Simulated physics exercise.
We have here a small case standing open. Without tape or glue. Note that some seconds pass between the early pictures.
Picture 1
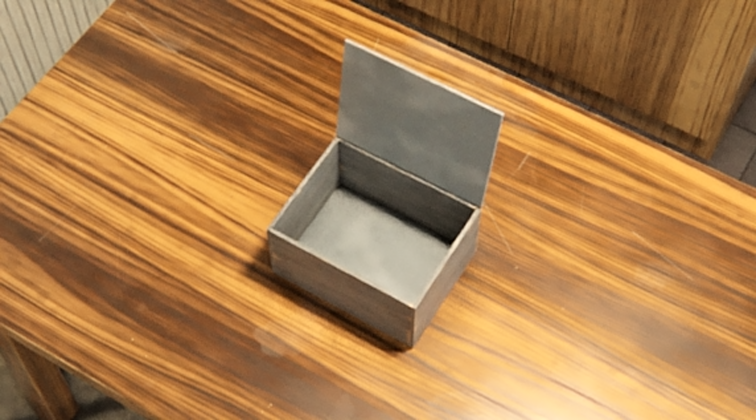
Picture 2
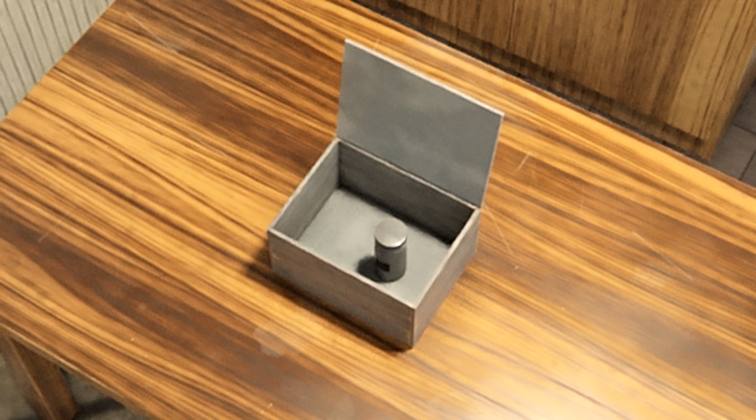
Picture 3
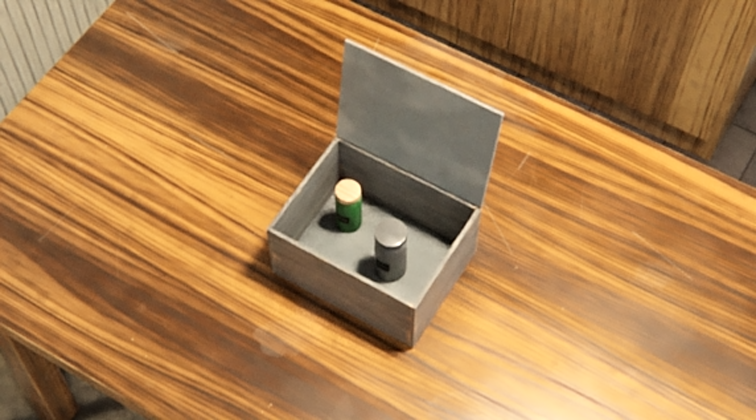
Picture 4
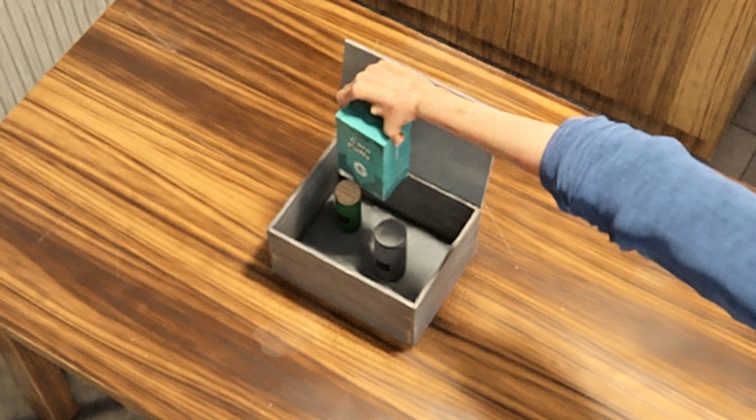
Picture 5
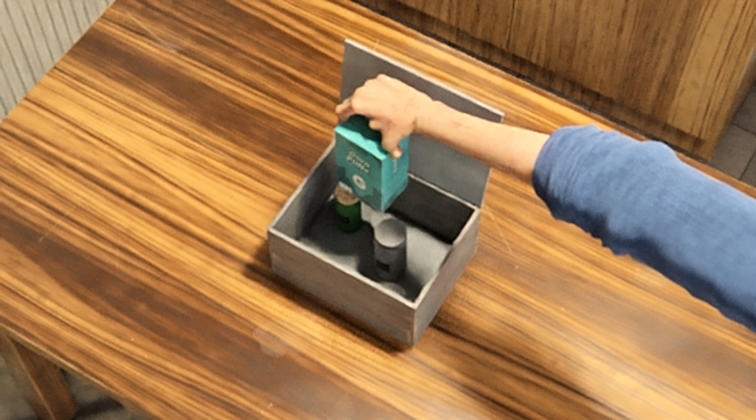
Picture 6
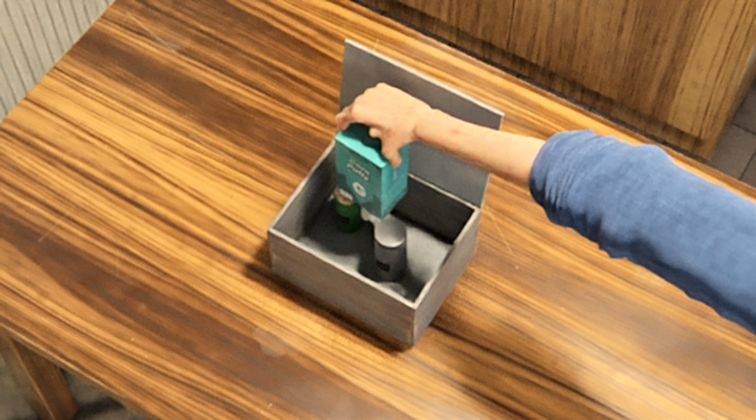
On a wooden table, an open grey case holding a grey shaker and a green container, a hand lowering a turquoise carton inside.
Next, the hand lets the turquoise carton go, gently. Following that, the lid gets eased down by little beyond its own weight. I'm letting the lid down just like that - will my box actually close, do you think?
Yes, it will close.
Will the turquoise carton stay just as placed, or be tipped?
It ends up leaning.
Then, 0.50 s after the last picture, turquoise carton tipped 67° from how it was near (402, 204); green shaker tipped 9° from how it was; grey shaker tipped 6° from how it was.
Then, 1.00 s after the last picture, lid starting down; turquoise carton on its side near (419, 234).
Then, 1.60 s after the last picture, lid 59° above the rim; turquoise carton on its side near (419, 234).
Then, 2.10 s after the last picture, lid 18° above the rim; turquoise carton on its side near (419, 234).
At rest, lid shut; tipped over in the box, turquoise carton; the other 2 in place. Seen from the same camera at the end, turquoise carton near (419, 234).
